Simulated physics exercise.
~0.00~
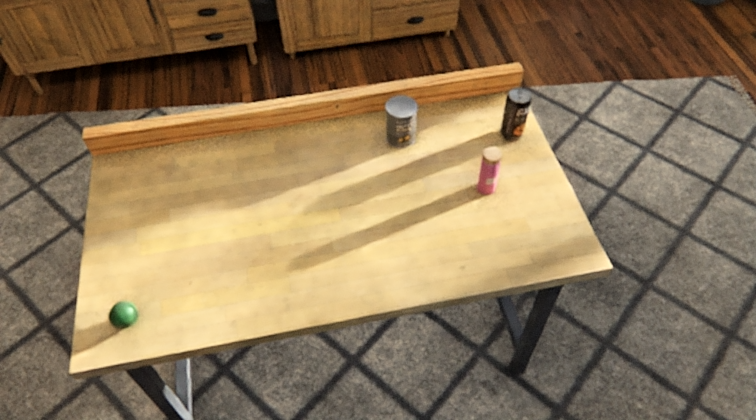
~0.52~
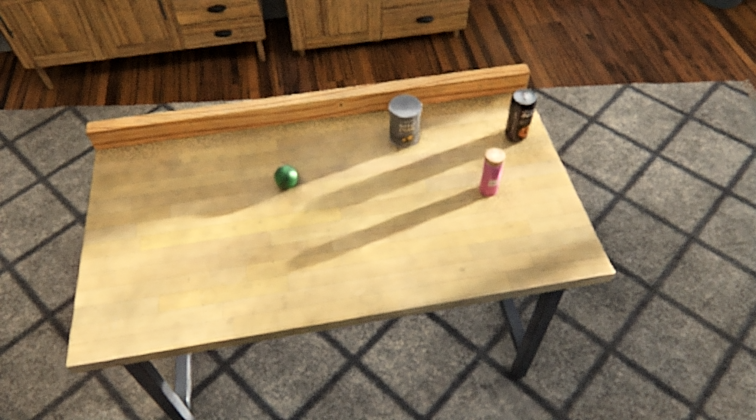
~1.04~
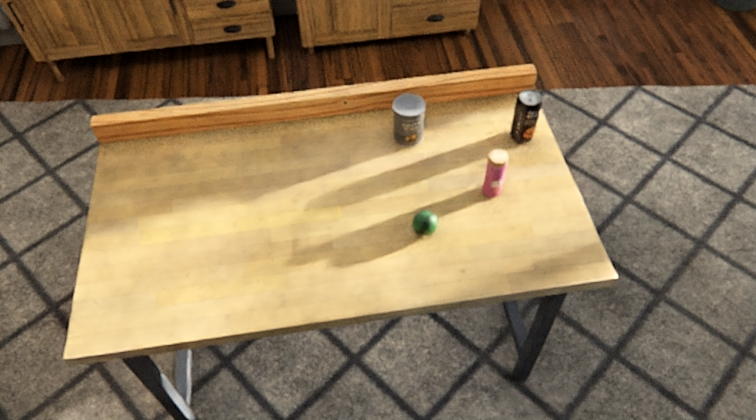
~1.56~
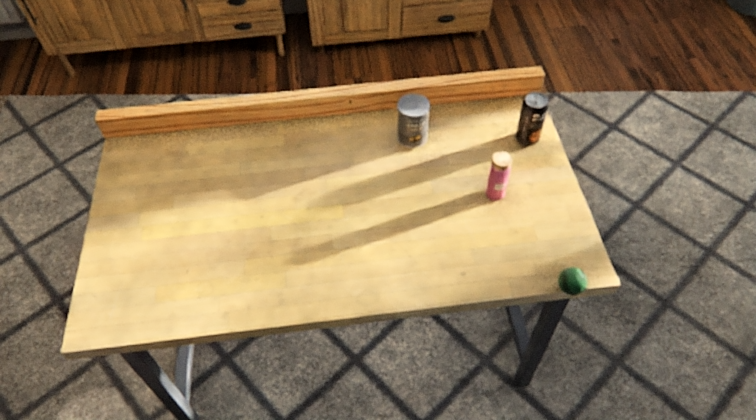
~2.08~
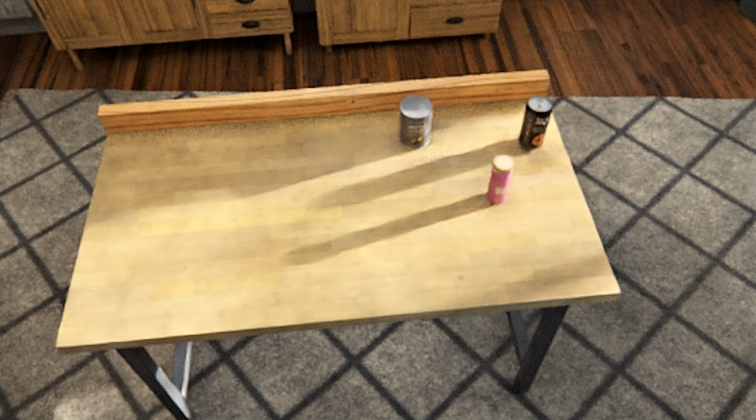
To begin with, a green ball sits near the left front corner of a pale wooden table, with a grey tin, a black can and a pink shaker standing toward the right. The ball travels right and away from the viewer, toward the raised wooden rail along the far edge. It then heads back toward the near side, still moving right, and passes in front of the pink shaker. Next it reaches the front right corner. By the end the ball is out of sight, while the tin, can and shaker all remain standing in their places.
